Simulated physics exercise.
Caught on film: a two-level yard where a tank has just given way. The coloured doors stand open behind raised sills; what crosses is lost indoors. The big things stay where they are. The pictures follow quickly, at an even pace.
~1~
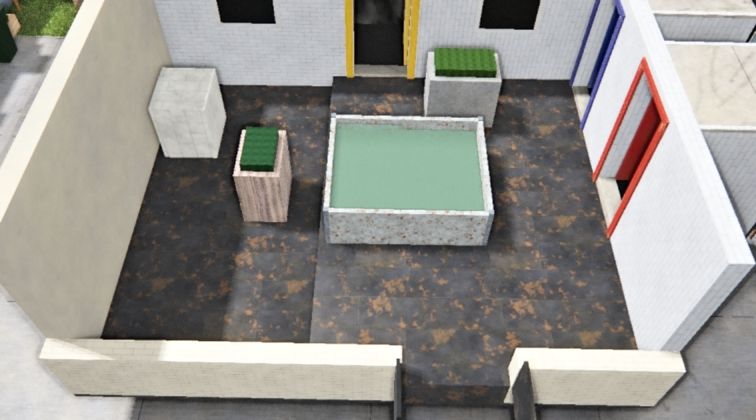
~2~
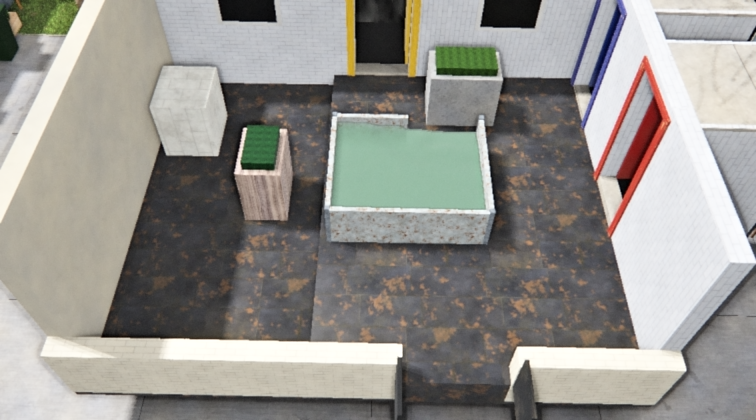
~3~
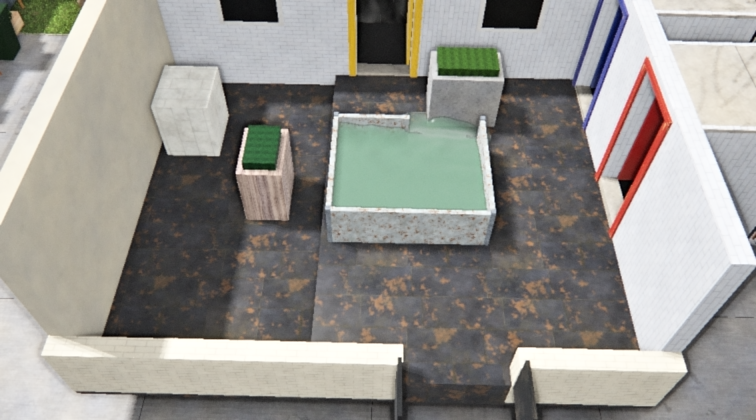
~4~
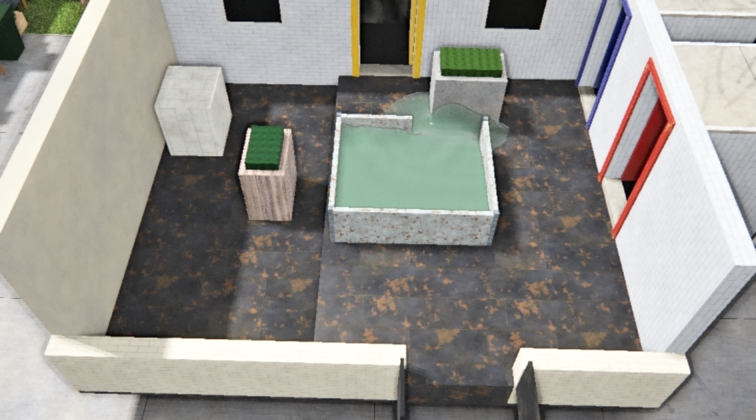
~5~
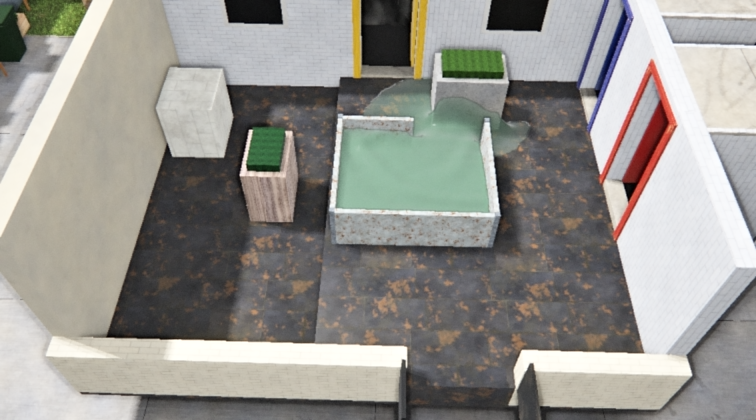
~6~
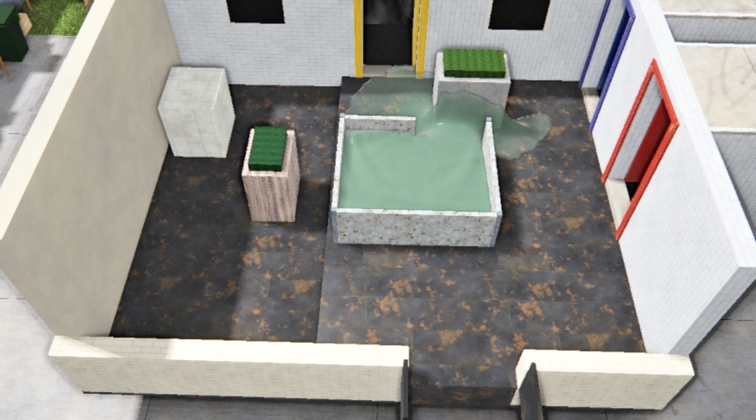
Stone-walled tank of green water losing part of its far wall, water pouring through the gap and spreading across the dark yard floor.
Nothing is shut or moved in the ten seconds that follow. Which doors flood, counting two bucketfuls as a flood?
One by one: The blue door takes more than that; the yellow door takes more than that; the red door stays under that.
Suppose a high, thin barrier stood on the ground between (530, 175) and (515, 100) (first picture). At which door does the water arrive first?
First comes the yellow one.
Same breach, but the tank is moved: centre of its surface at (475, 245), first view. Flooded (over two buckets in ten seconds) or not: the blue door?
In short: The blue one is over.
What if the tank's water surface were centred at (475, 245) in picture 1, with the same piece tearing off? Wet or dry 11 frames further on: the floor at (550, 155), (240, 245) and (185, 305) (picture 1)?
As listed: Awash, clear, free of water.
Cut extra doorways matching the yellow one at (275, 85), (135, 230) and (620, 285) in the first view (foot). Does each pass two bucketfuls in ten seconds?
One after the other: Floods, is under, takes less.
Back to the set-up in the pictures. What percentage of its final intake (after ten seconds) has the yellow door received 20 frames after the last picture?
Some 70 per cent.
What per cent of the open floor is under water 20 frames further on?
I make it 50 per cent.
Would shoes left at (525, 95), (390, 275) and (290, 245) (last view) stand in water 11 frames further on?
In that order: Wet, clear, free of water.
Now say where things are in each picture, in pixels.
The first picture shows the open tank at (407, 166) is whole and still.
In the second picture, water pours out on the open tank's far side and has run to a hidden place.
In the third picture, water pours out on the open tank's far side and has run to (411, 117).
In the fourth picture, the front is at (417, 97), out from the gap on the open tank's far side.
In the fifth picture, the front is at (415, 79), out from the gap on the open tank's far side.
In the sixth picture, the front is at (406, 67), out from the gap on the open tank's far side.
A moment on, water covers 25 % of the floor; the blue door wet at the sill, nothing in, the yellow door over two buckets in, the red door wet at the sill, nothing in.
Next, water covers 40 % of the floor; the blue door over two buckets in, the yellow door far over two buckets in, the red door under two buckets in.
Then, water covers 50 % of the floor; the blue door over two buckets in, the yellow door far over two buckets in, the red door under two buckets in.
Later, water covers 80 % of the floor; the blue door far over two buckets in, the yellow door far over two buckets in, the red door under two buckets in.
In the end, water covers 90 % of the floor; the blue door far over two buckets in, the yellow door far over two buckets in, the red door under two buckets in.
